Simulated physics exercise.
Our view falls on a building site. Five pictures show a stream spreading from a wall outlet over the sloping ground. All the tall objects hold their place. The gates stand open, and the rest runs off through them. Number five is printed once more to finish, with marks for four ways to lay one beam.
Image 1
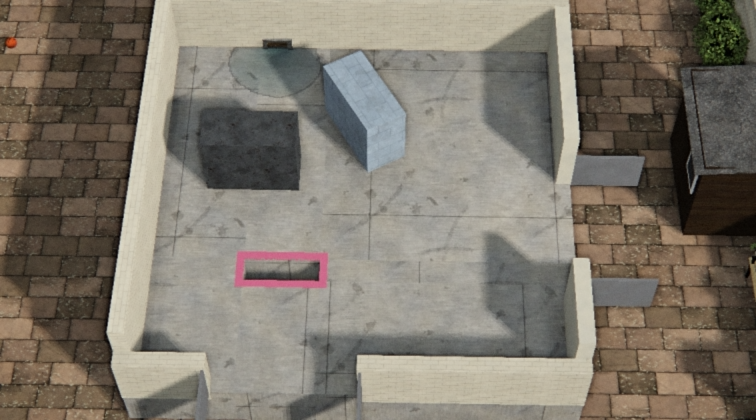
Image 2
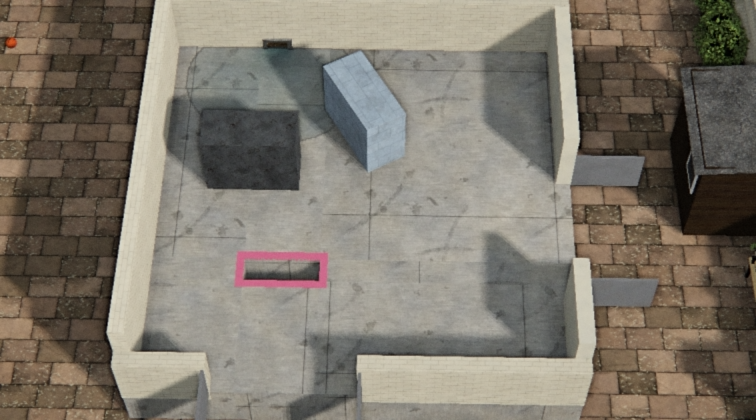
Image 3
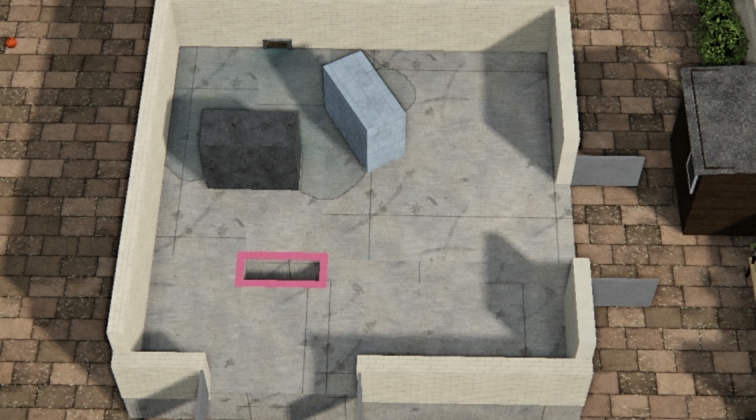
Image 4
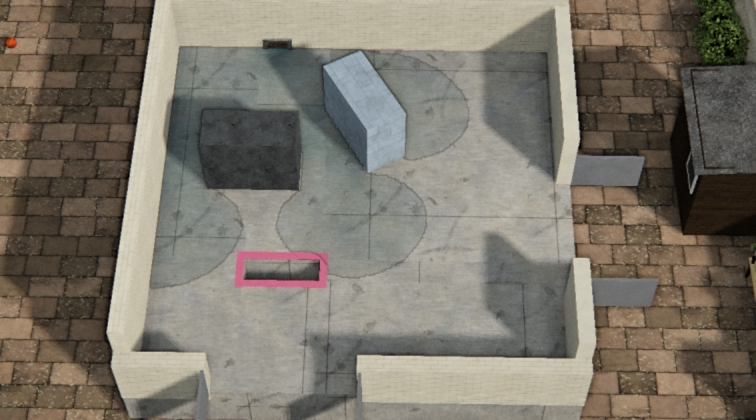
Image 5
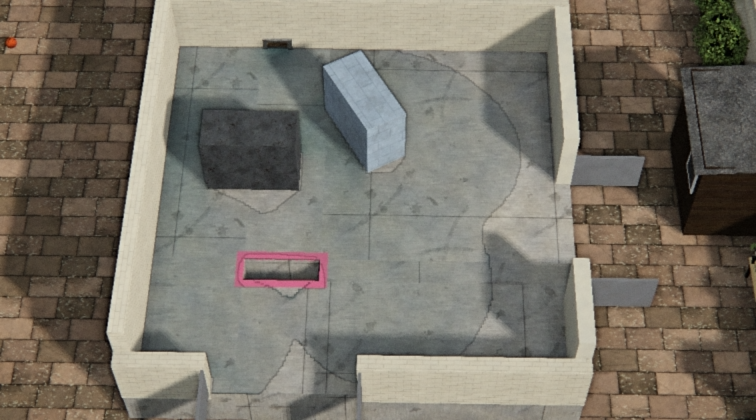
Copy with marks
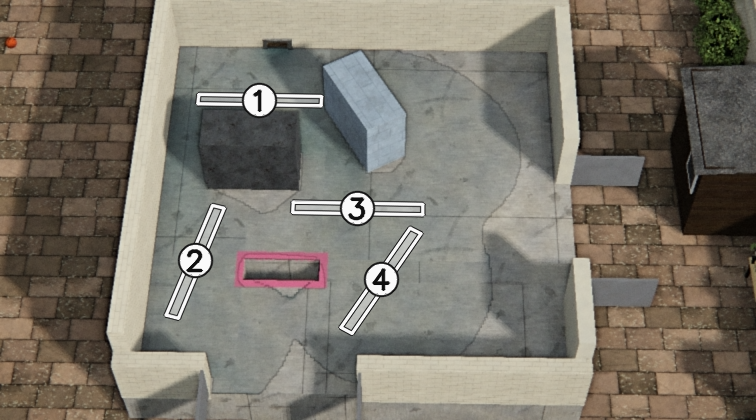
Water spreads from the back wall around two blocks and reaches the pink-edged gully.
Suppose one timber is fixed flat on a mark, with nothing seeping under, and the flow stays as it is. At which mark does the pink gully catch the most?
4 is best.
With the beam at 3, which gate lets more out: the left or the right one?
The left gate.
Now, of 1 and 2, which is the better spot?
Here it is spot 2.
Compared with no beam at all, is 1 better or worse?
Worse.
On the marked copy, 1 from (198, 99) to (321, 101); 2 from (172, 316) to (218, 206); 3 from (293, 207) to (422, 209); 4 from (346, 330) to (415, 230).
With 1, about 9 % of the stream runs into the pink gully, about 88 % out by the gates.
With 2, about 15 % of the stream runs into the pink gully, about 83 % out by the gates.
With 3, about 14 % of the stream runs into the pink gully, about 83 % out by the gates.
With 4, about 22 % of the stream runs into the pink gully, about 74 % out by the gates.
